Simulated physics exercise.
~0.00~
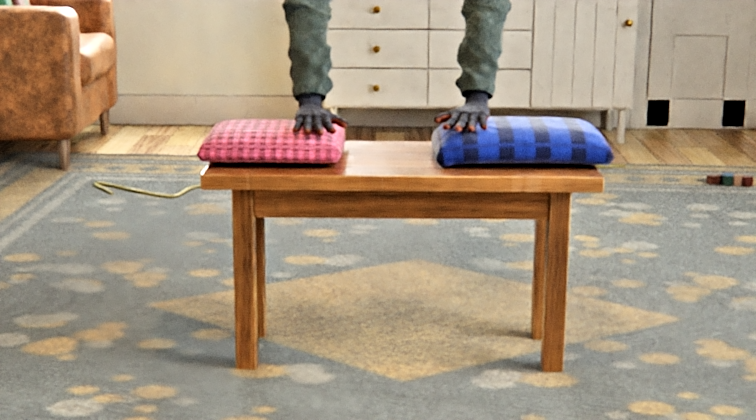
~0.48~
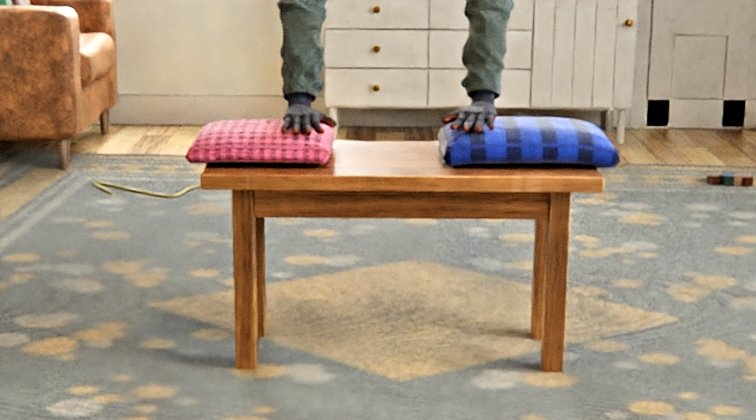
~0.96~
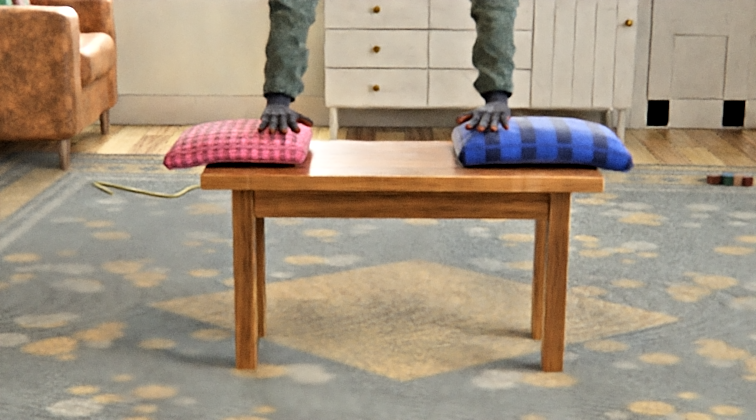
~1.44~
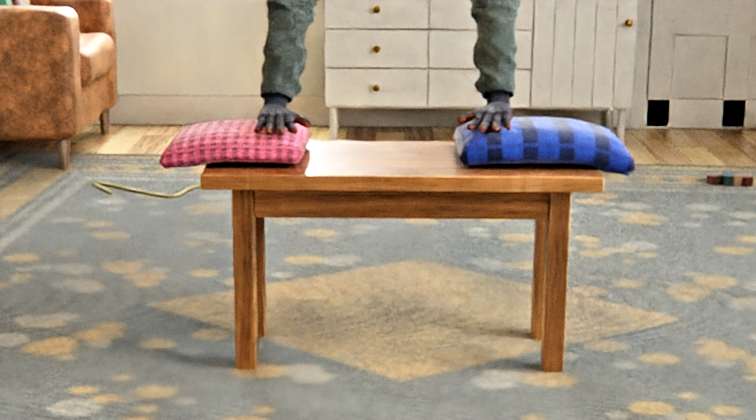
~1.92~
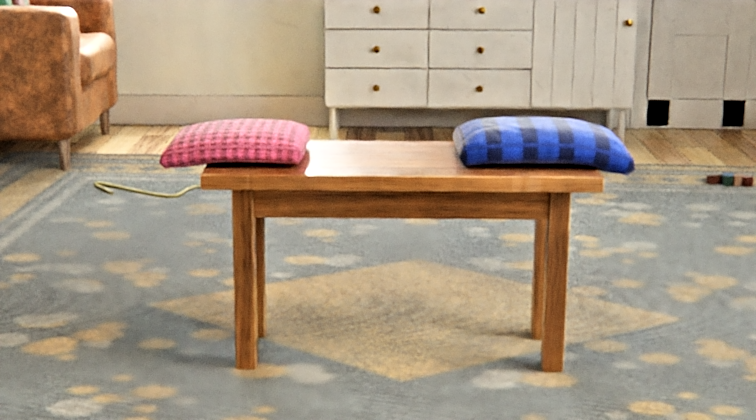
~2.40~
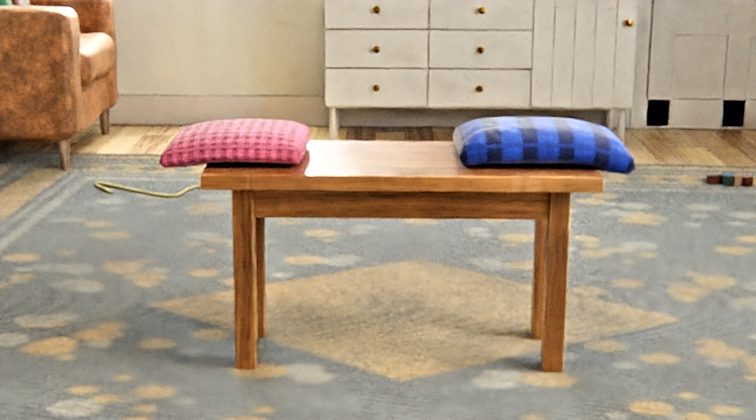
Gloved hands sliding a pink cushion-like bundle left and a blue pillow right, then withdrawing as both stay on the bench.
